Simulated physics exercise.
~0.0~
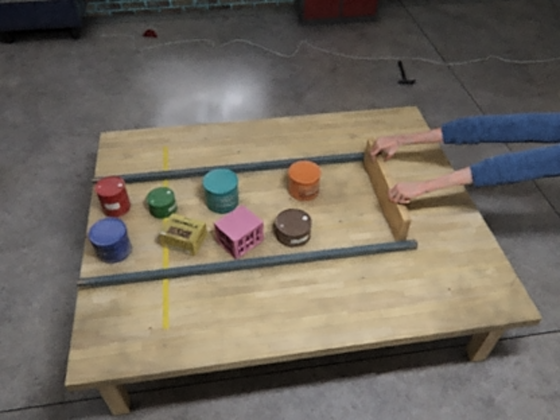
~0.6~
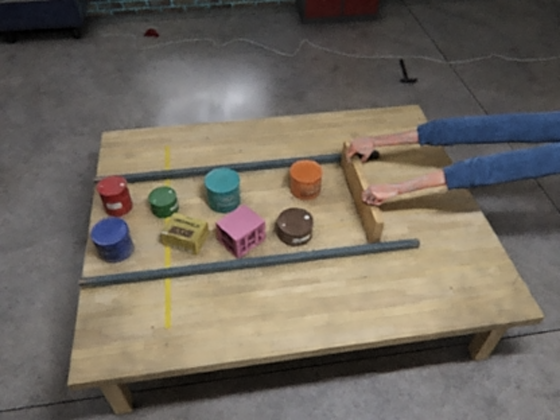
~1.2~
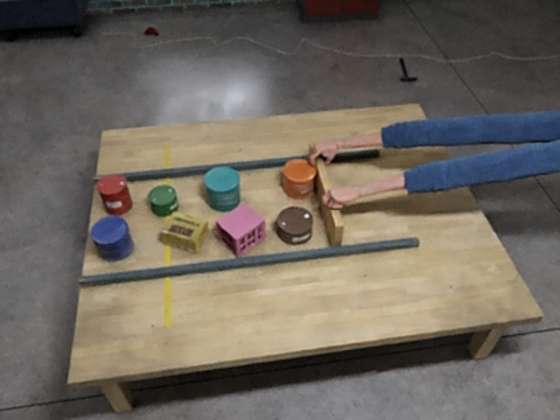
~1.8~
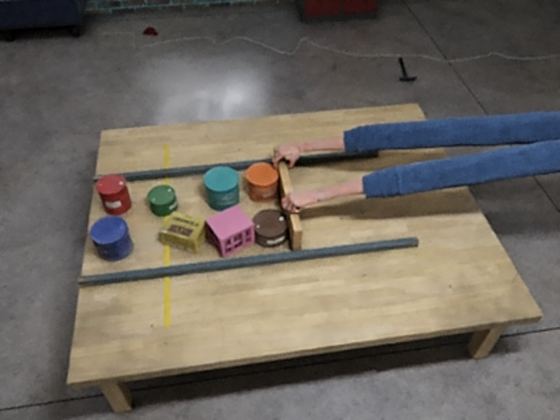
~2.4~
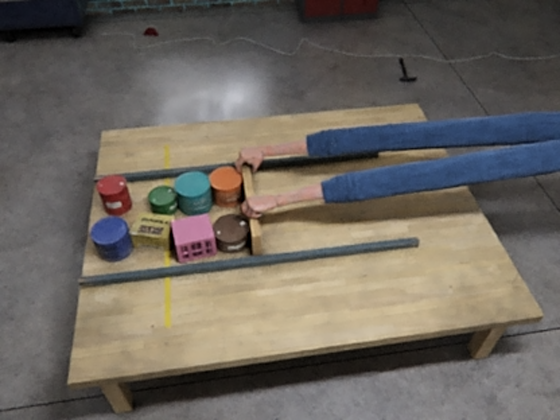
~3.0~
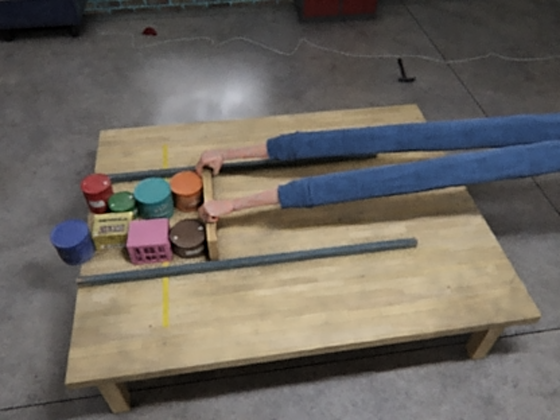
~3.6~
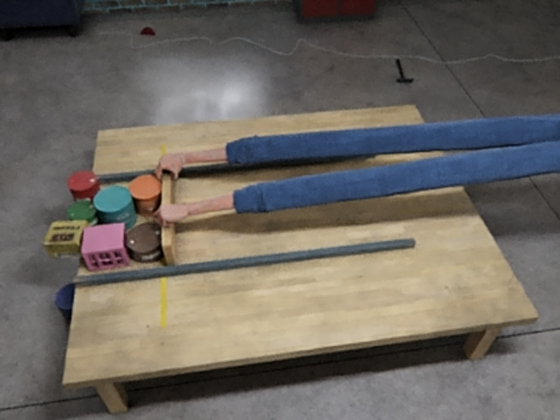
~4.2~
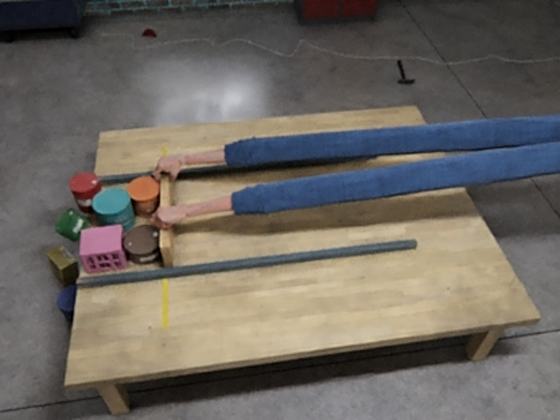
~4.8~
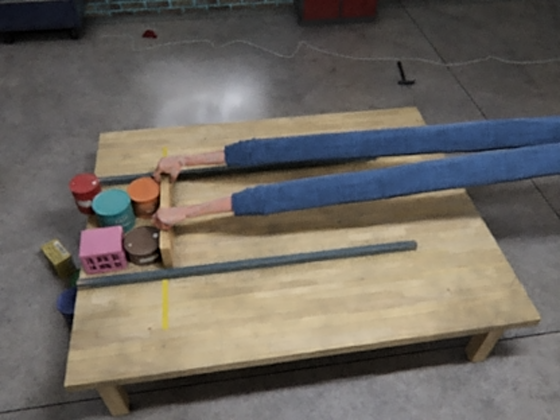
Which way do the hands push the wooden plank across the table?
The hands push the plank to the left, toward the yellow tape mark.
